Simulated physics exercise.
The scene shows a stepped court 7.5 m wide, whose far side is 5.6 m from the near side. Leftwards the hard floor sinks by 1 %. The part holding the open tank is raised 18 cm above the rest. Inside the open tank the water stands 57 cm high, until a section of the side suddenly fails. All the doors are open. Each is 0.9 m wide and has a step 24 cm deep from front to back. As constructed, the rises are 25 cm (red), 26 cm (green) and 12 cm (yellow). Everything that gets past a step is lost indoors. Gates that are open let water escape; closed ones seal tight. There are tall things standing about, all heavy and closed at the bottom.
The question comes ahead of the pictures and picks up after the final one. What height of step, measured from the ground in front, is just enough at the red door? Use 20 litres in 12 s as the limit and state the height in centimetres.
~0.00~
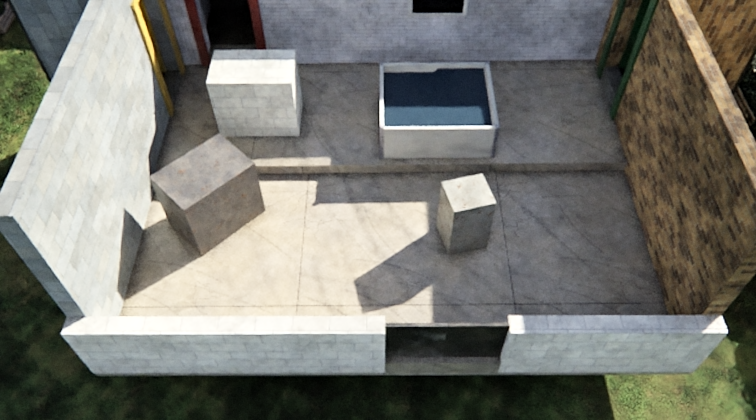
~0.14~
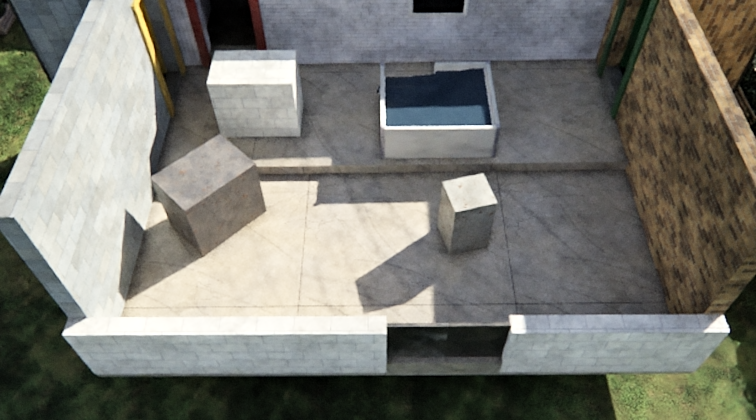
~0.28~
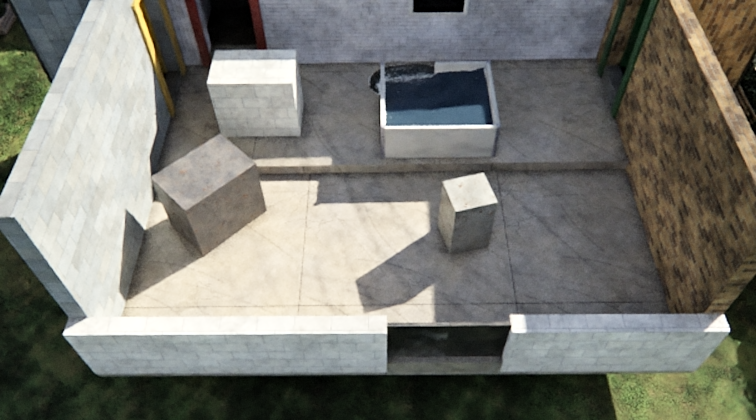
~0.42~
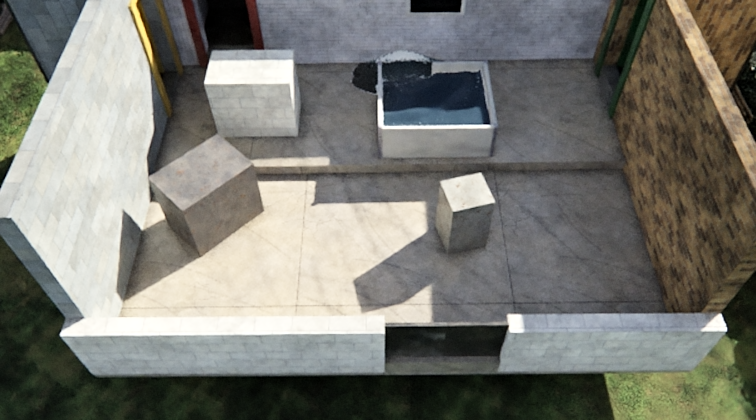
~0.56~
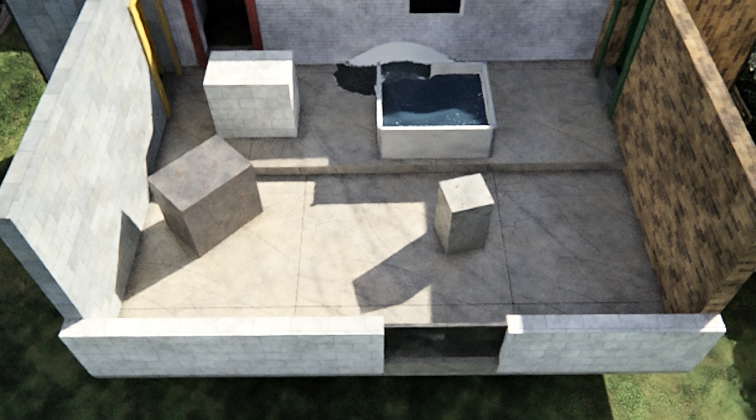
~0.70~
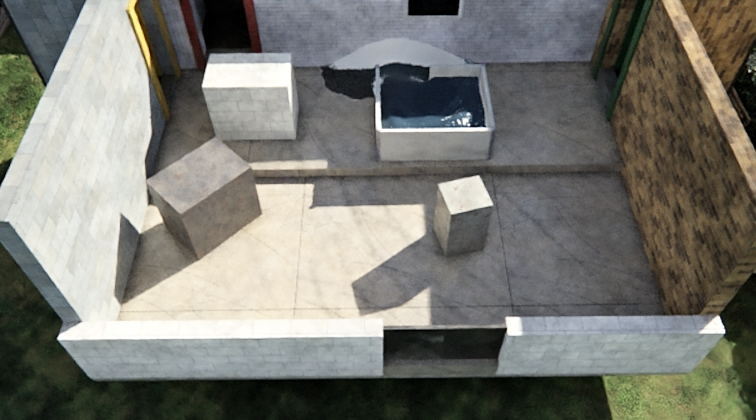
About 7.5 cm.
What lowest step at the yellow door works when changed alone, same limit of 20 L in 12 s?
Yellow door - some 20 centimetres.
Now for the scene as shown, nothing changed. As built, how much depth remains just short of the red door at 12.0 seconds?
5.5 cm.
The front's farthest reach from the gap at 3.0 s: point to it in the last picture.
Around (151, 196).
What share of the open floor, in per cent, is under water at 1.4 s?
15 %.
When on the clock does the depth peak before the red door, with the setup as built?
Approximately 6.0 s.
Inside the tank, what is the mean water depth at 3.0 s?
It averages near 22 cm.
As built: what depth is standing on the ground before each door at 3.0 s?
In cm: Red 4, green 15, yellow 23.
After 1.4 s water covers 15 % of the floor, deepest (42 cm) near (397, 65); 1 cm at the red door, 0 litres in over its 25 cm step.
After 3.0 s water covers 30 % of the floor, deepest (26 cm) near (174, 95); 4 cm at the red door, 0 litres in over its 25 cm step.
After 12.0 s water covers 85 % of the floor, deepest (9 cm) near (149, 205); 6 cm at the red door, 0 litres in over its 25 cm step.
At the red door as built, the water arrived by 1.4 s and peaked near 11 cm at 6.2 s.
Run again over the same 12 s with other heights there, 30 litres in over 6.5 cm, 13 litres over 8.5 cm. The limit of 20 litres is kept from about 7.5 cm up.
